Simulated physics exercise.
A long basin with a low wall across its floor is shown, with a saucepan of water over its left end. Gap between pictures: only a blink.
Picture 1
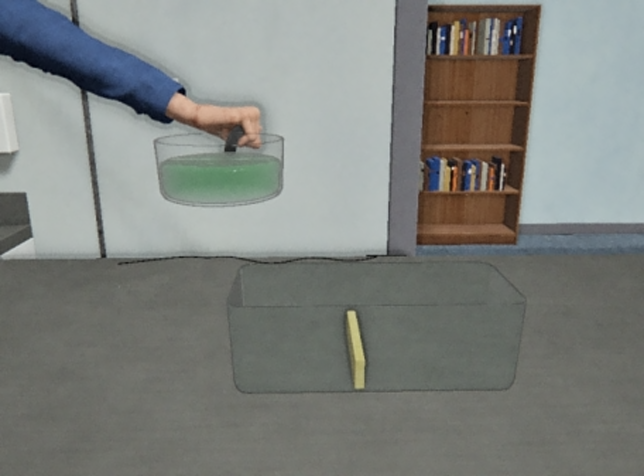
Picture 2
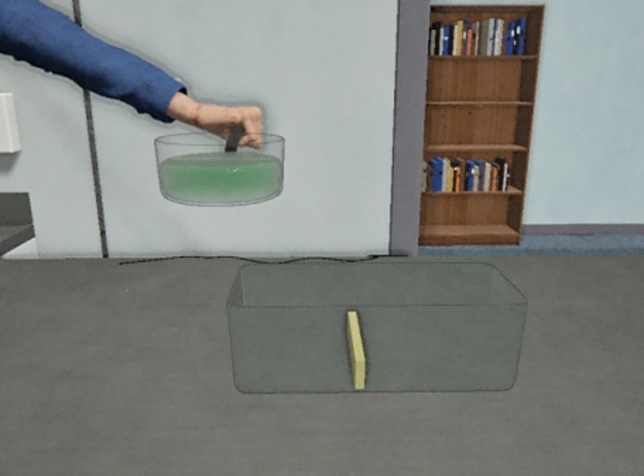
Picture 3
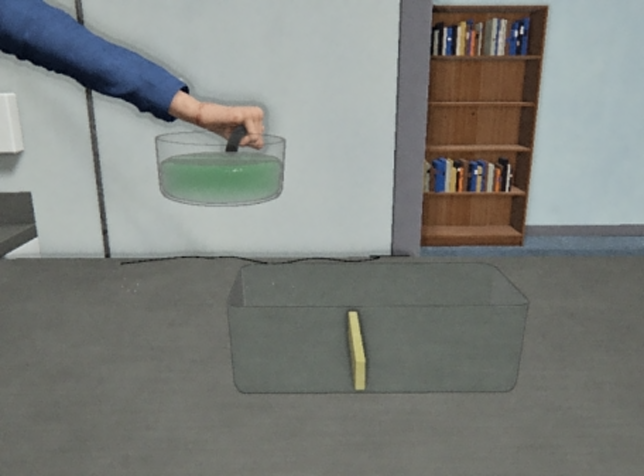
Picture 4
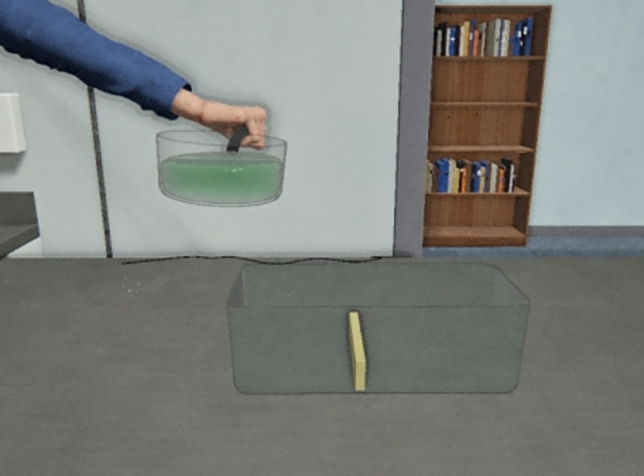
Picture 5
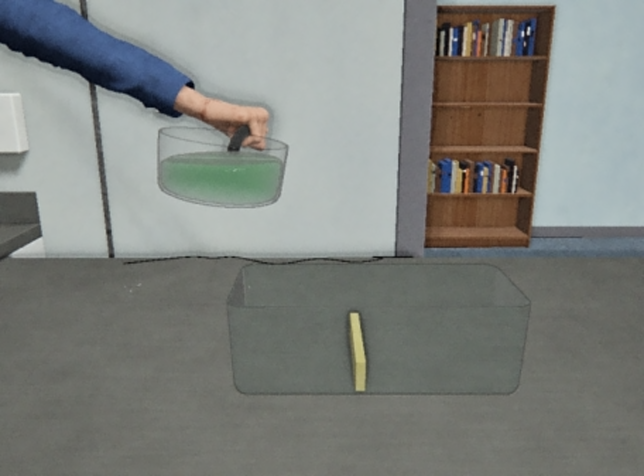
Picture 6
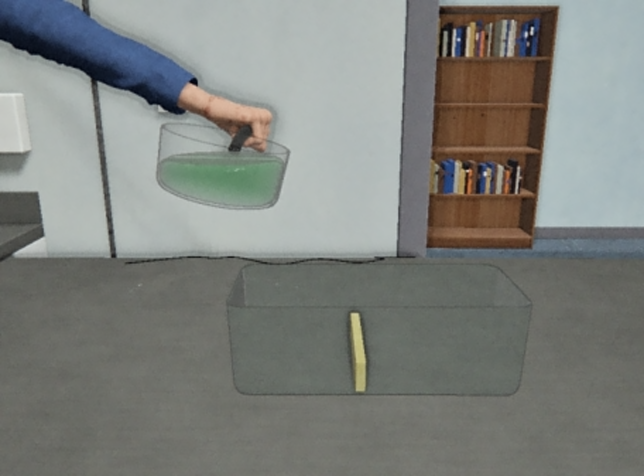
A clear saucepan of green-tinted water, held by a hand in a blue sleeve above the left end of a long transparent basin with a low yellow wall across its floor, starts level and tilts slightly down to the right.
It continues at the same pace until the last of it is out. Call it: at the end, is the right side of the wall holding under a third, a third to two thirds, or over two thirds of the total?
The right side holds under a third of the total.
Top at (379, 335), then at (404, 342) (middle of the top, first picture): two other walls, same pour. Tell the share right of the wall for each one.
In order, some 5 and 15 in a hundred.
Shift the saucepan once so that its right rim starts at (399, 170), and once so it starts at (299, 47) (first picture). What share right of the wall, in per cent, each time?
Close to 95 in a hundred, then close to 60 in a hundred.
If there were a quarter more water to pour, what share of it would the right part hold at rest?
About 30 percent.
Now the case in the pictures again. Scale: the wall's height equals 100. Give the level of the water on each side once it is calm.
Near 70 in a hundred to the left, 10 to the right.
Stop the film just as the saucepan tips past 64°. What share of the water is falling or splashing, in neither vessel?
30 per cent.
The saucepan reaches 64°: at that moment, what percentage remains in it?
About 55 per cent.
A moment on, the saucepan is tipped part way and 54 per cent is still to pour, 14 is left of the wall and 0 right of it.
Next, the saucepan is tipped right over and 8 per cent is still to pour, 71 is left of the wall and 12 right of it.
Then the saucepan is tipped right over and 0 per cent is still to pour, 86 is left of the wall and 13 right of it.
Later the saucepan is tipped right over and 0 per cent is still to pour, 86 is left of the wall and 13 right of it.
At rest 86 per cent lies left of the wall, 13 right of it and 1 outside.
